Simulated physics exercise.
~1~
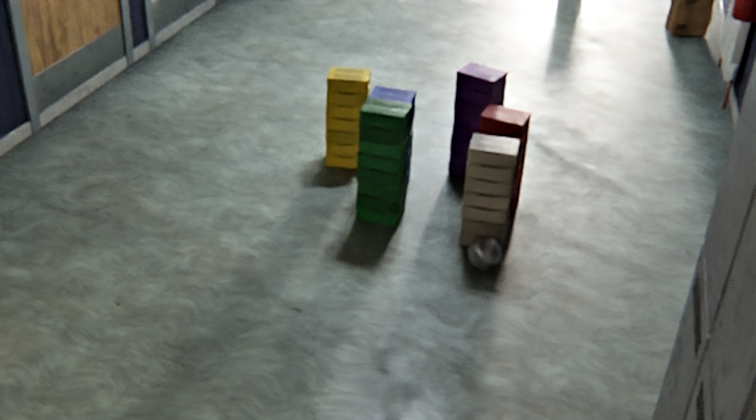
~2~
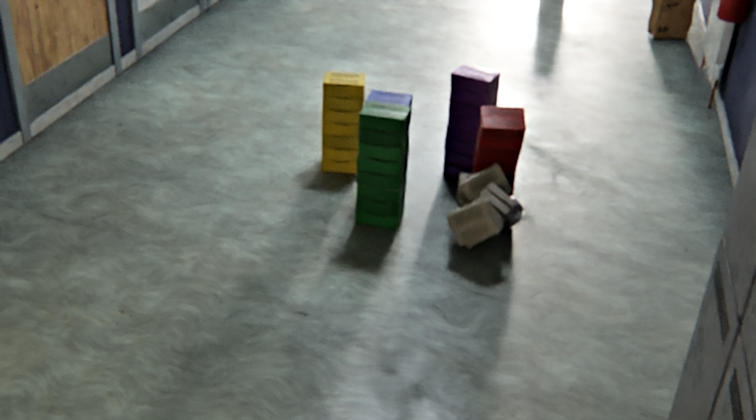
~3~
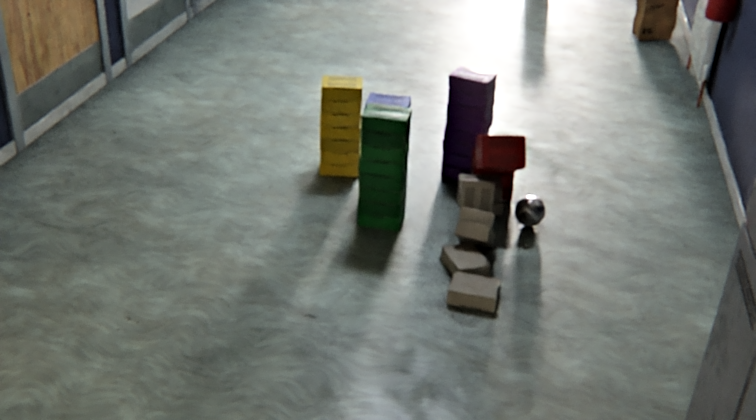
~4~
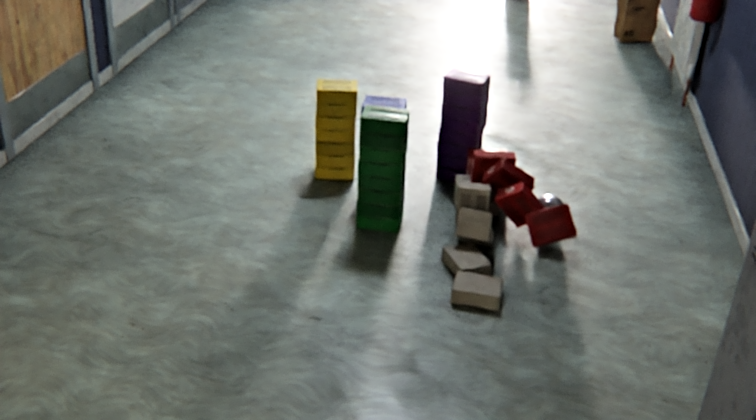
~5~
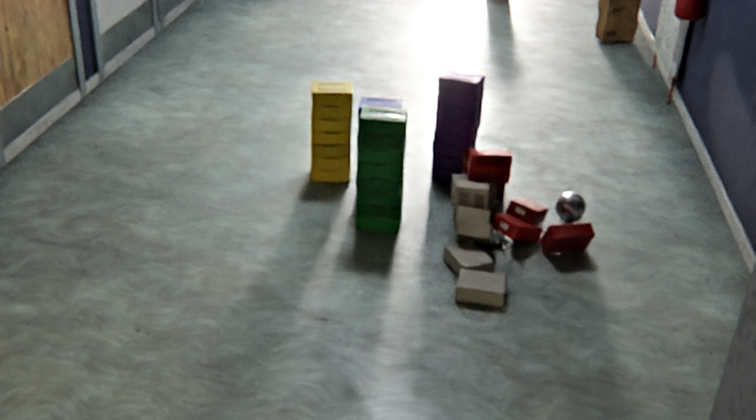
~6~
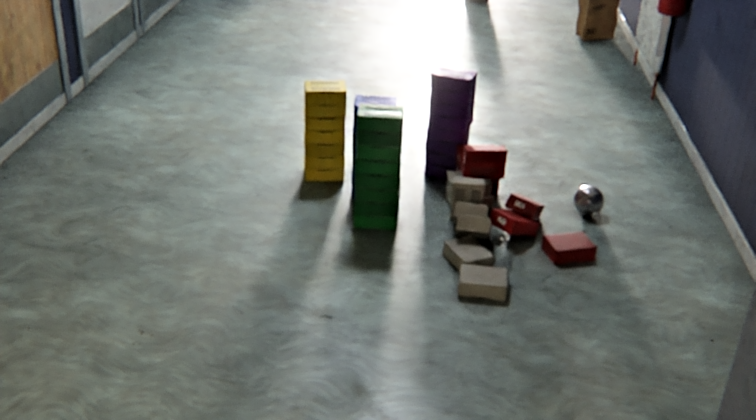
A steel ball rolls into the pale grey stack among six columns of tubs, toppling it and then the red stack behind, before moving off to the right past scattered tubs, while the green, yellow, blue and purple columns remain standing.
